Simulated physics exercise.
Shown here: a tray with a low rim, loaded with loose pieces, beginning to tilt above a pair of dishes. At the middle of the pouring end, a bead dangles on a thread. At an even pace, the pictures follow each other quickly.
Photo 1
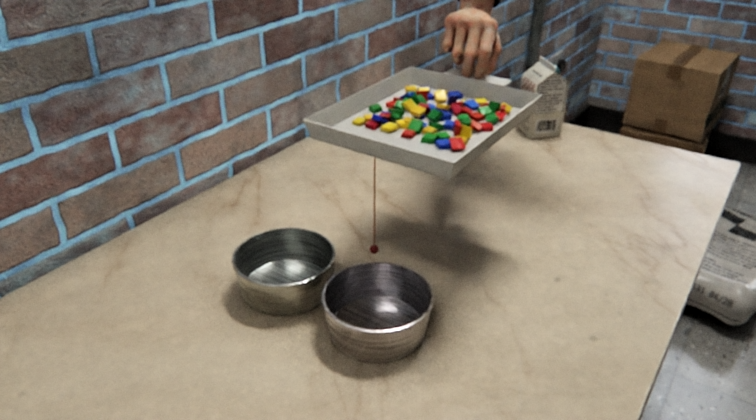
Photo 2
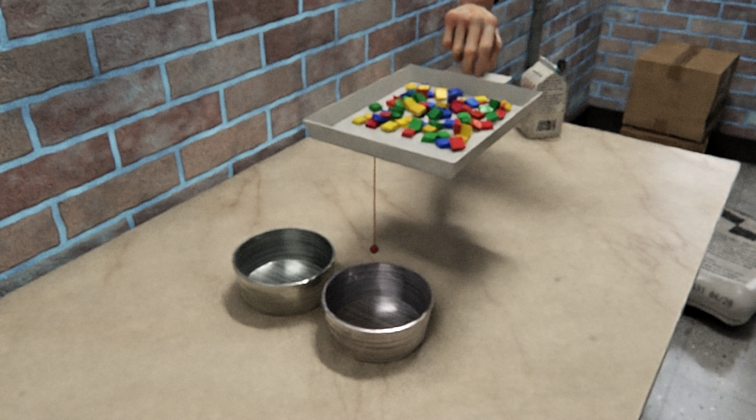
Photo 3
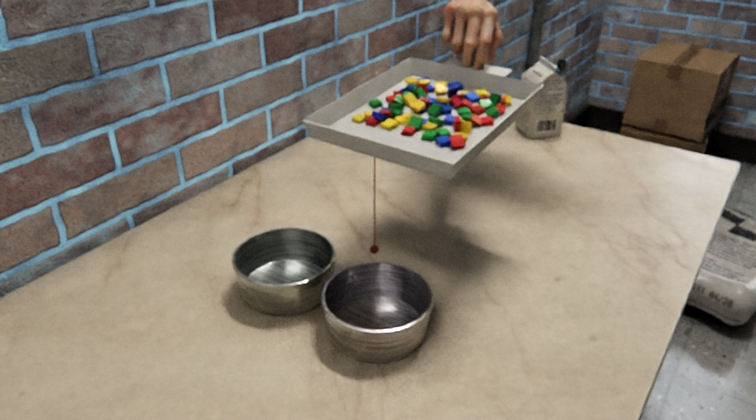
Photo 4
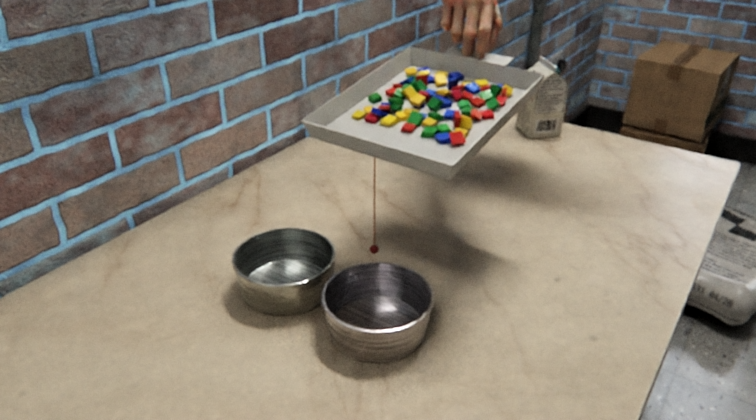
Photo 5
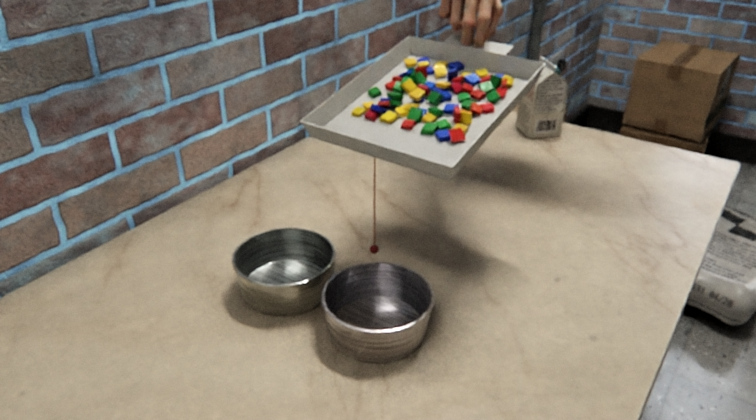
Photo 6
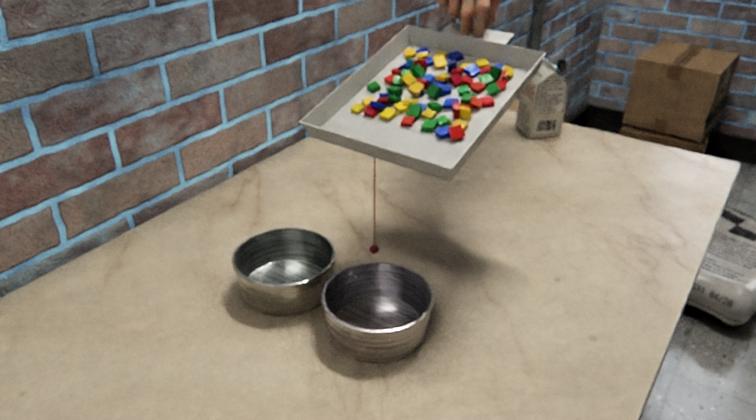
A hand gradually tilts a tray of colourful mosaic tiles above two metal bowls.
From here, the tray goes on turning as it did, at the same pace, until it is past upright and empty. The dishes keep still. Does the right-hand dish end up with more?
Yes.
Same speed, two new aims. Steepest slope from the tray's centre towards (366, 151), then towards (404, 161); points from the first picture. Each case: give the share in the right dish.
30 % and 70 %.
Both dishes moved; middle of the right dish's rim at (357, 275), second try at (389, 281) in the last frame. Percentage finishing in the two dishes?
60 per cent, then 60 per cent.
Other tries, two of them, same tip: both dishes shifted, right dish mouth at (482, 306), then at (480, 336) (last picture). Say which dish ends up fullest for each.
First try: The leftmost dish. Second try: The leftmost dish.
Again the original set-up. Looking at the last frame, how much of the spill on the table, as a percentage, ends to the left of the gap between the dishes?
Near 70 in a hundred.
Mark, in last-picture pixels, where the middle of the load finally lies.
Roughly pixel (356, 320).
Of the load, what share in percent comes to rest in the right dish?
Roughly 60 %.
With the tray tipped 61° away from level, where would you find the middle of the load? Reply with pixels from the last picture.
Somewhere around pixel (384, 136) in the last picture.
Just after the last frame, tray tipped steeply; almost all on the tray; just a few in the air.
A moment on, tray tipped past a quarter turn; the larger part on the tray; about a tenth in the right dish; about a tenth in the left dish; about a tenth in the air.
Further on, tray tipped past a quarter turn; roughly two thirds in the right dish; roughly a quarter in the left dish; roughly a quarter outside both.
When it is over, tray tipped past a quarter turn; roughly two thirds in the right dish; roughly a quarter in the left dish; roughly a quarter outside both.
